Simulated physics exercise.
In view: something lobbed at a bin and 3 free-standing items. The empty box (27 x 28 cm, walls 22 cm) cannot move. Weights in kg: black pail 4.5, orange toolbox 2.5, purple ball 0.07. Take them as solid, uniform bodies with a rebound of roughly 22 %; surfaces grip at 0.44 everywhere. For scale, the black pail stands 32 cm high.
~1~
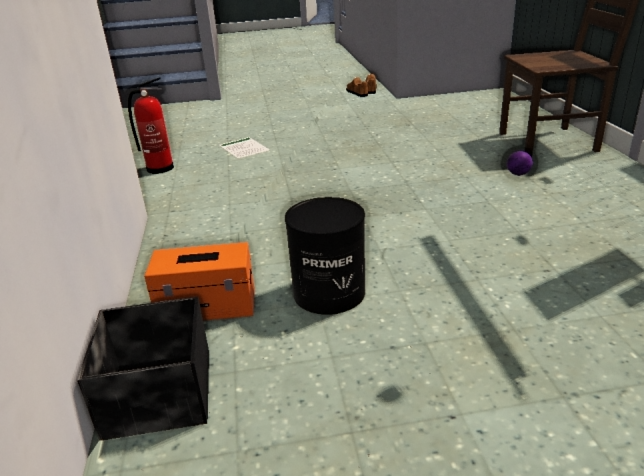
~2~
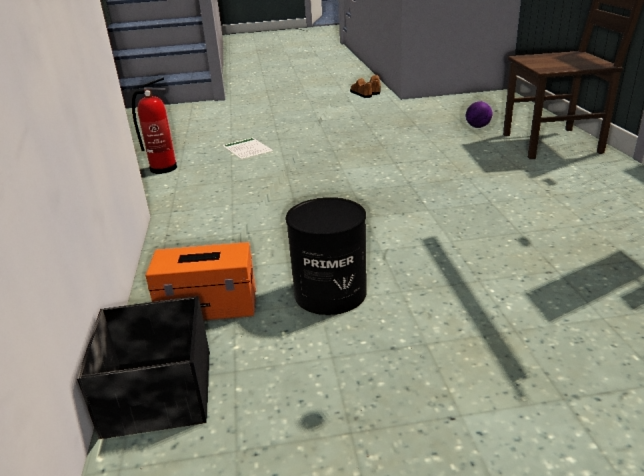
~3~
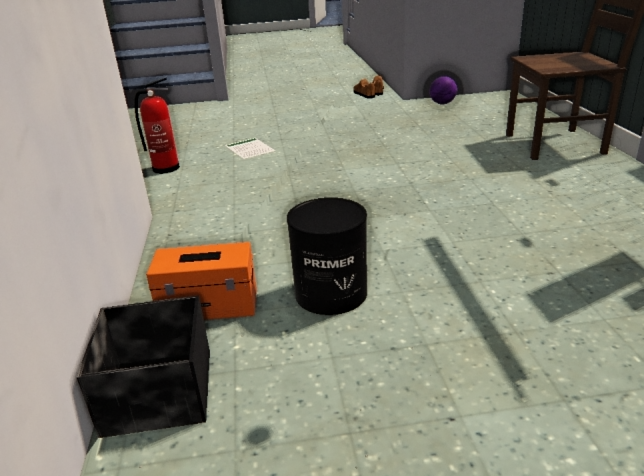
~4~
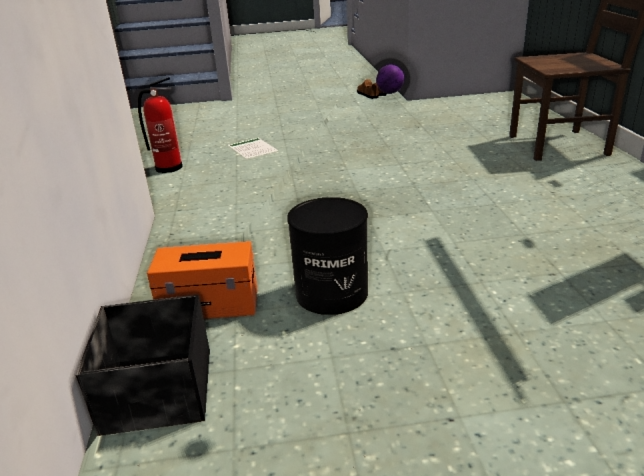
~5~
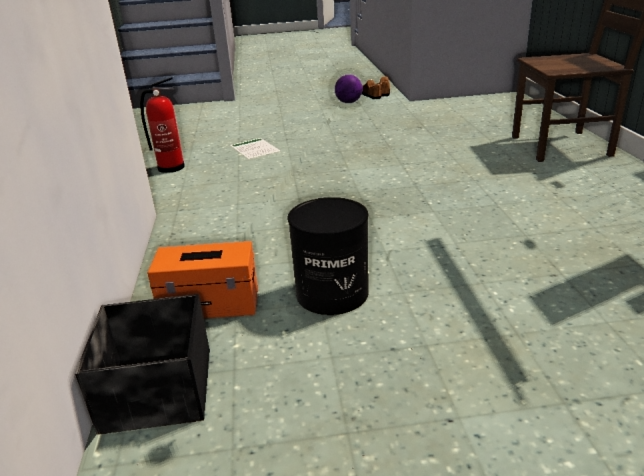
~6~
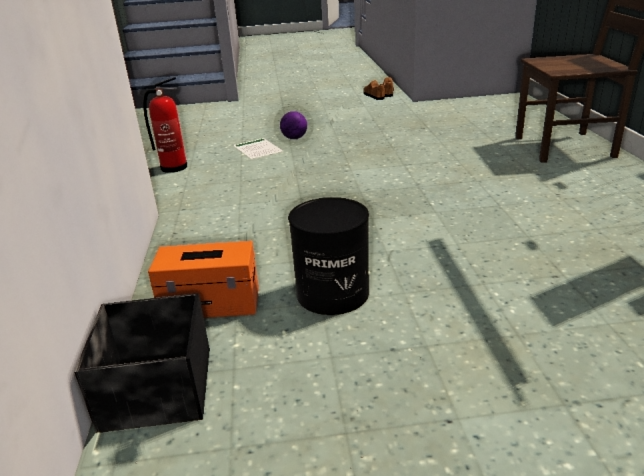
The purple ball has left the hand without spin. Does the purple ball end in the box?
It ends in the box.
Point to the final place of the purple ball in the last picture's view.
At about (141, 405).
Then, 0.10 s on from there, gap 31 cm; purple ball near (233, 204).
Then, 0.30 s on from there, ball inside the box; purple ball near (147, 393).
Then, 0.40 s on from there, ball inside the box; purple ball near (108, 386).
Then, 0.60 s on from there, ball inside the box; purple ball near (127, 403).
In the end, ball inside the box; the bystanders under 10 cm from the start. At the end, from the last picture's camera, purple ball near (141, 405).
